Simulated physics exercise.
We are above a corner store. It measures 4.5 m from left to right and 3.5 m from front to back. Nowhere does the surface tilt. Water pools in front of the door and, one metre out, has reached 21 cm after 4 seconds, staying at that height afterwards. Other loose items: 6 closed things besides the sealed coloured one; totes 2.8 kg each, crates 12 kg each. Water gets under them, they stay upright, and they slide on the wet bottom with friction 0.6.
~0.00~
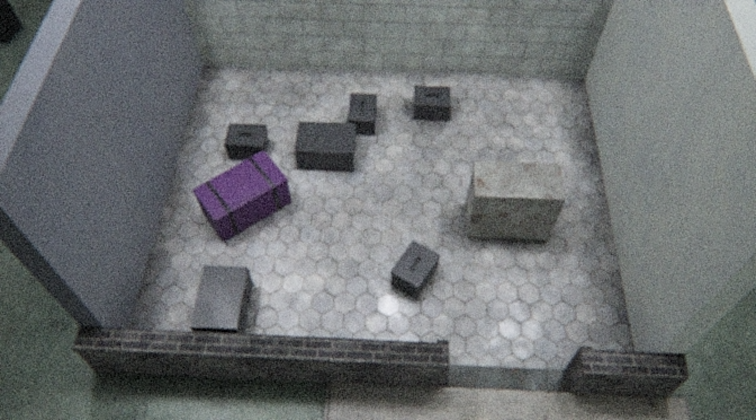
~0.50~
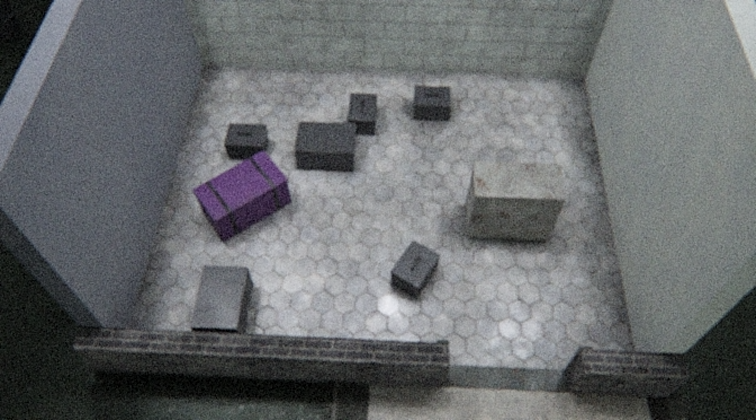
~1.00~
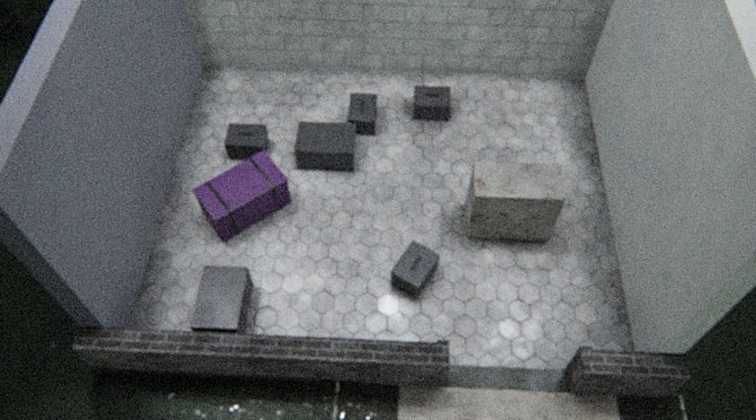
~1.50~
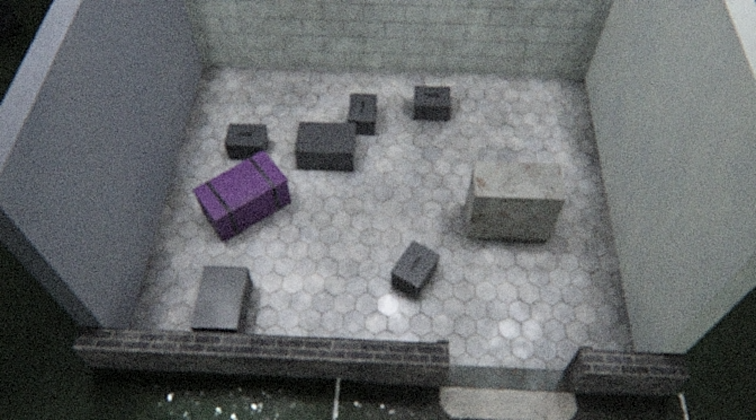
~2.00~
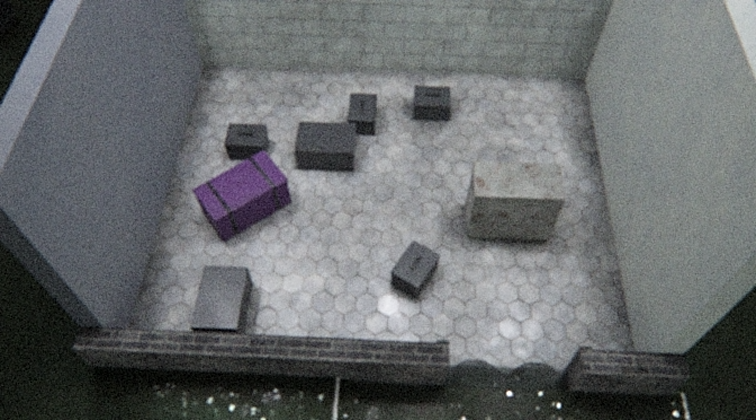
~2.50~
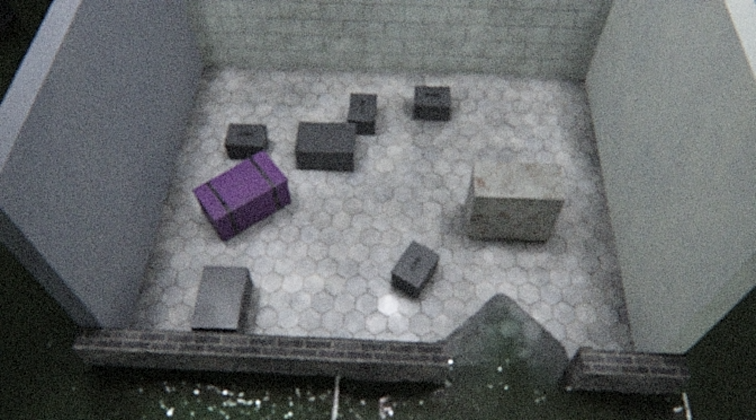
The clip opens on a high view of a walled room with a tiled floor, a purple trunk, a pale block and several dark boxes. Dark water spreads across the ground outside the low front wall, then creeps through the gap at the right onto the tiles, while every object stays still.
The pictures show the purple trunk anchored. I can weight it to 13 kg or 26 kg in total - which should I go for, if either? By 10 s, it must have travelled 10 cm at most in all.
Make it 26 kg.
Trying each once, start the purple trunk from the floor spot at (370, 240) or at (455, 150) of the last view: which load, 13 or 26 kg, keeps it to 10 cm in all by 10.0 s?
First try none suffices, second try the heavier suffices.
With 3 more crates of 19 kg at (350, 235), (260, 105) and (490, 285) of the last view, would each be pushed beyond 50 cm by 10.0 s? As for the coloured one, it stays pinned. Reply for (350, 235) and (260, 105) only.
Taking them in order, the first is inside the line and the second is inside the line.
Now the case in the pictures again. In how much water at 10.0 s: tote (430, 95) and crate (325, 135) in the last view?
Close to 4 and 9 centimetres.
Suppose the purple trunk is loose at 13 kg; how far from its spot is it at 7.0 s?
About 5 cm.
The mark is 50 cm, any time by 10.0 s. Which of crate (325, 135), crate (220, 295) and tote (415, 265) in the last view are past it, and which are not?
Exceeded, Not exceeded, Exceeded, in that order.
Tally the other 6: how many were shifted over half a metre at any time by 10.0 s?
By my tally, 5.
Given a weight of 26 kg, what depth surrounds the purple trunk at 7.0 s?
Depth: Approx. 3 cm.
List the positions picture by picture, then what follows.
The first frame shows the purple trunk at (240, 184), on the bottom; water covers 0.0 m2; 0 of 7 have shifted.
The second frame shows the purple trunk at (240, 184) rests on the ground; 0.0 m2 under water; 0 of 7 have shifted.
The third frame shows the purple trunk at (240, 184) rests on the ground; 0.0 m2 under water; 0 of 7 have shifted.
The fourth frame shows the purple trunk at (240, 184) rests on the ground; 0.0 m2 under water; 0 of 7 have shifted.
The fifth frame shows the purple trunk at (240, 184), on the bottom; water covers 0.0 m2; 0 of 7 have shifted.
The sixth frame shows the purple trunk at (240, 184), on the bottom; 0.5 m2 under water; 0 of 7 have shifted.
After 3.5 s the purple trunk would be 0 cm from its start with 13 kg and 0 cm from its start with 26 kg; 0 cm of water round it then.
After 4.5 s the purple trunk would be 0 cm from its start with 13 kg and 0 cm from its start with 26 kg; 0 cm of water round it then.
After 7.0 s the purple trunk would be 4 cm from its start with 13 kg and 0 cm from its start with 26 kg; 3 cm of water round it then.
After 10.0 s the purple trunk would be 61 cm from its start with 13 kg and 1 cm from its start with 26 kg; 7 cm of water round it then.
